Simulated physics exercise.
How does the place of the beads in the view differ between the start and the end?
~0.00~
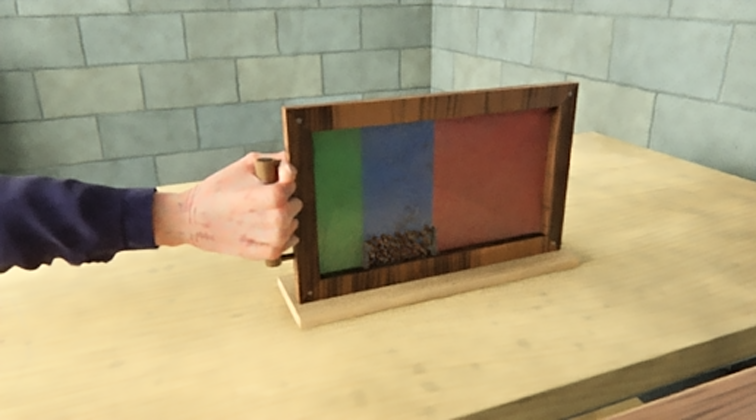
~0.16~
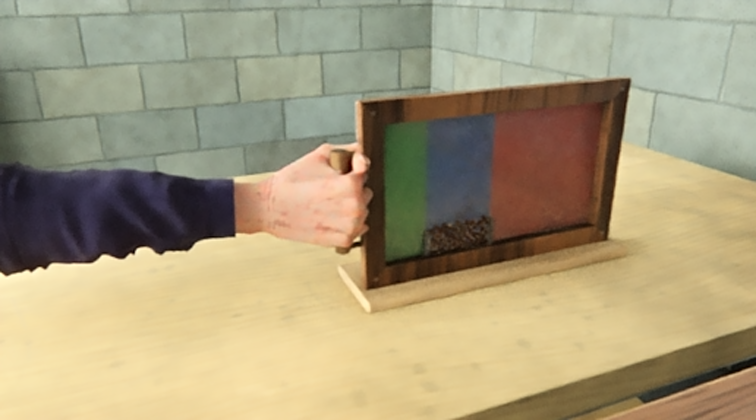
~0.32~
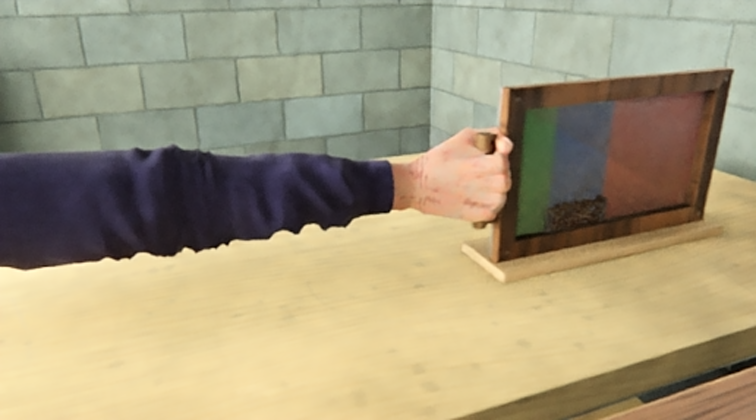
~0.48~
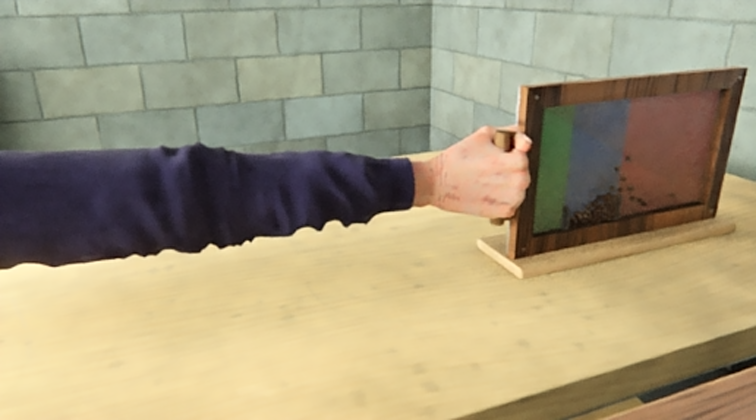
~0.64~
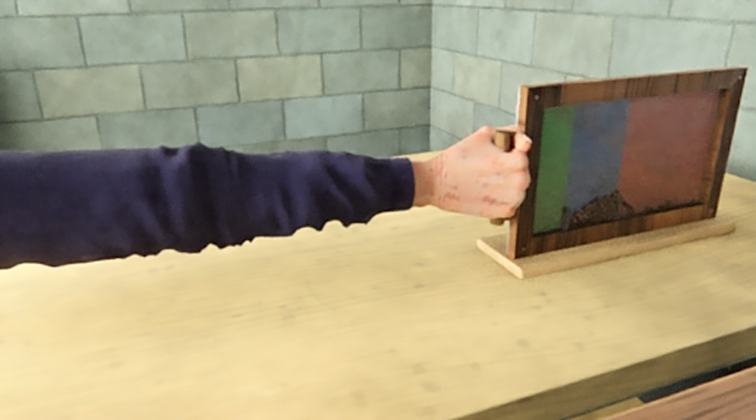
At the start the beads are near the middle of the view, and at the end they are well over to the right and slightly higher up, having been carried along in the case.
